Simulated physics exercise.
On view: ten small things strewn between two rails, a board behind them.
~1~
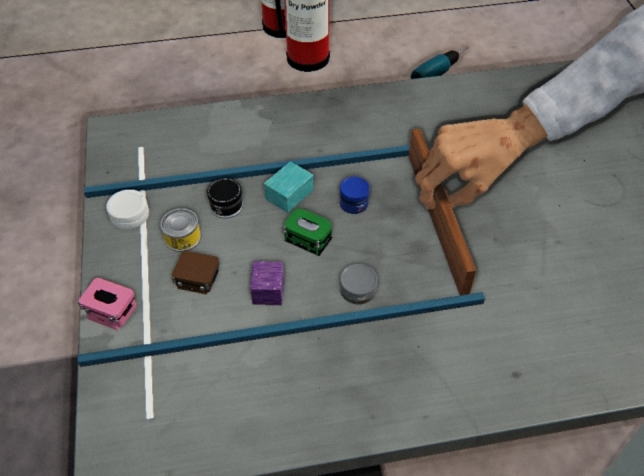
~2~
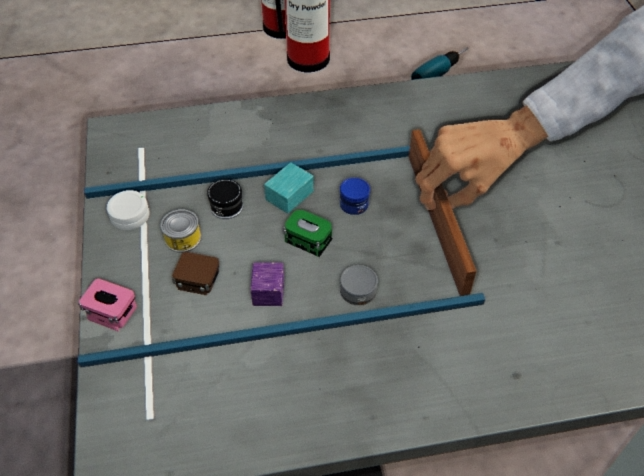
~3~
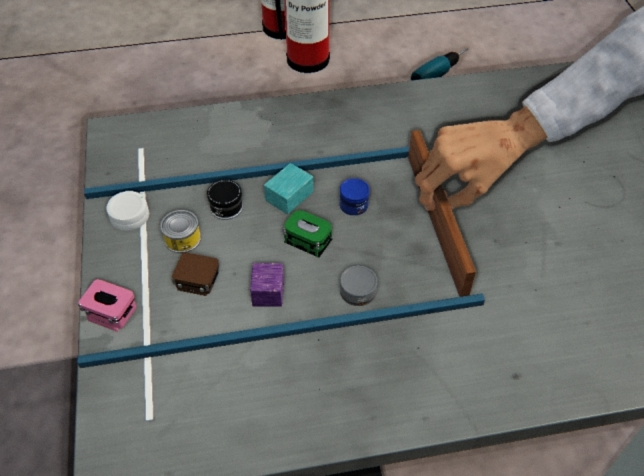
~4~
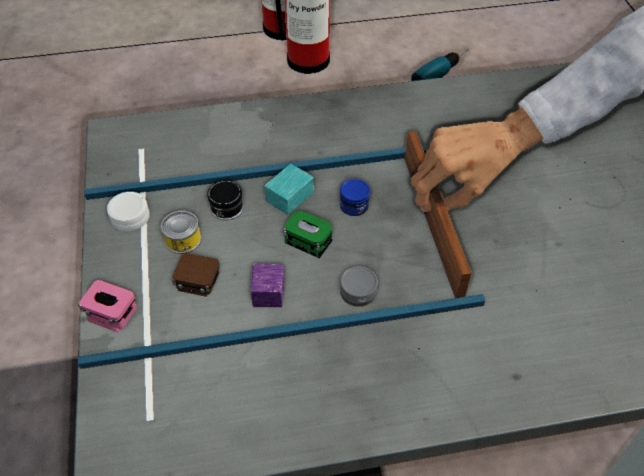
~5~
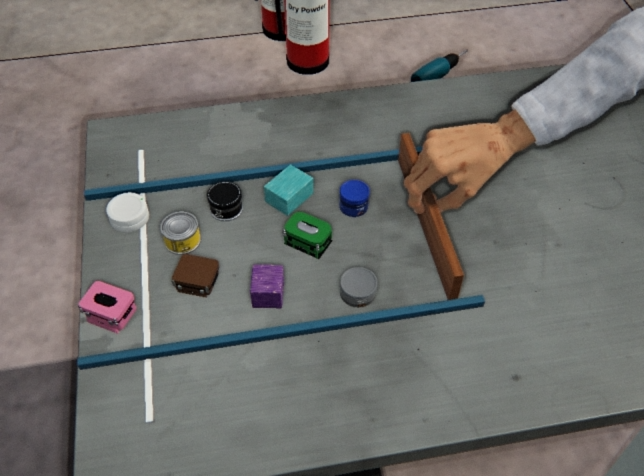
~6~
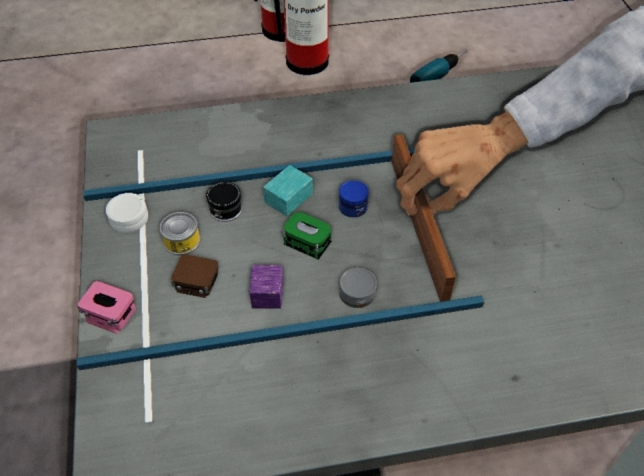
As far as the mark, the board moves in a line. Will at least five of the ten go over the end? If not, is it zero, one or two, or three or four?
No, one or two go over.
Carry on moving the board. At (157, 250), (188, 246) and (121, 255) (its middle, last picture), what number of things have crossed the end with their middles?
That makes 1, 0, 5.
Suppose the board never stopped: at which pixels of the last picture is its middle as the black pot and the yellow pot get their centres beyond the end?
The middle is at (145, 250) when it's the black pot, and at (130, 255) when it's the yellow pot.
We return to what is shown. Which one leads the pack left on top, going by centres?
That would be the black pot.
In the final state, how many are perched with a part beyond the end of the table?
The count is 4.
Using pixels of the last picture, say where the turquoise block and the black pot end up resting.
About (120, 201), and the other about (81, 215).
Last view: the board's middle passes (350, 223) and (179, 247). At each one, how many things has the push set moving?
First 2, then 9.
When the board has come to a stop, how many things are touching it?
5 end up touching it.
A little later, none off yet; pink case at rest near (108, 307); white lid at rest near (127, 213); yellow pot at rest near (180, 234).
Next, none off yet; pink case at rest near (108, 307); white lid at rest near (127, 213); yellow pot moving near (170, 235).
When it is over, the number that fall off is one or two; down, white lid.
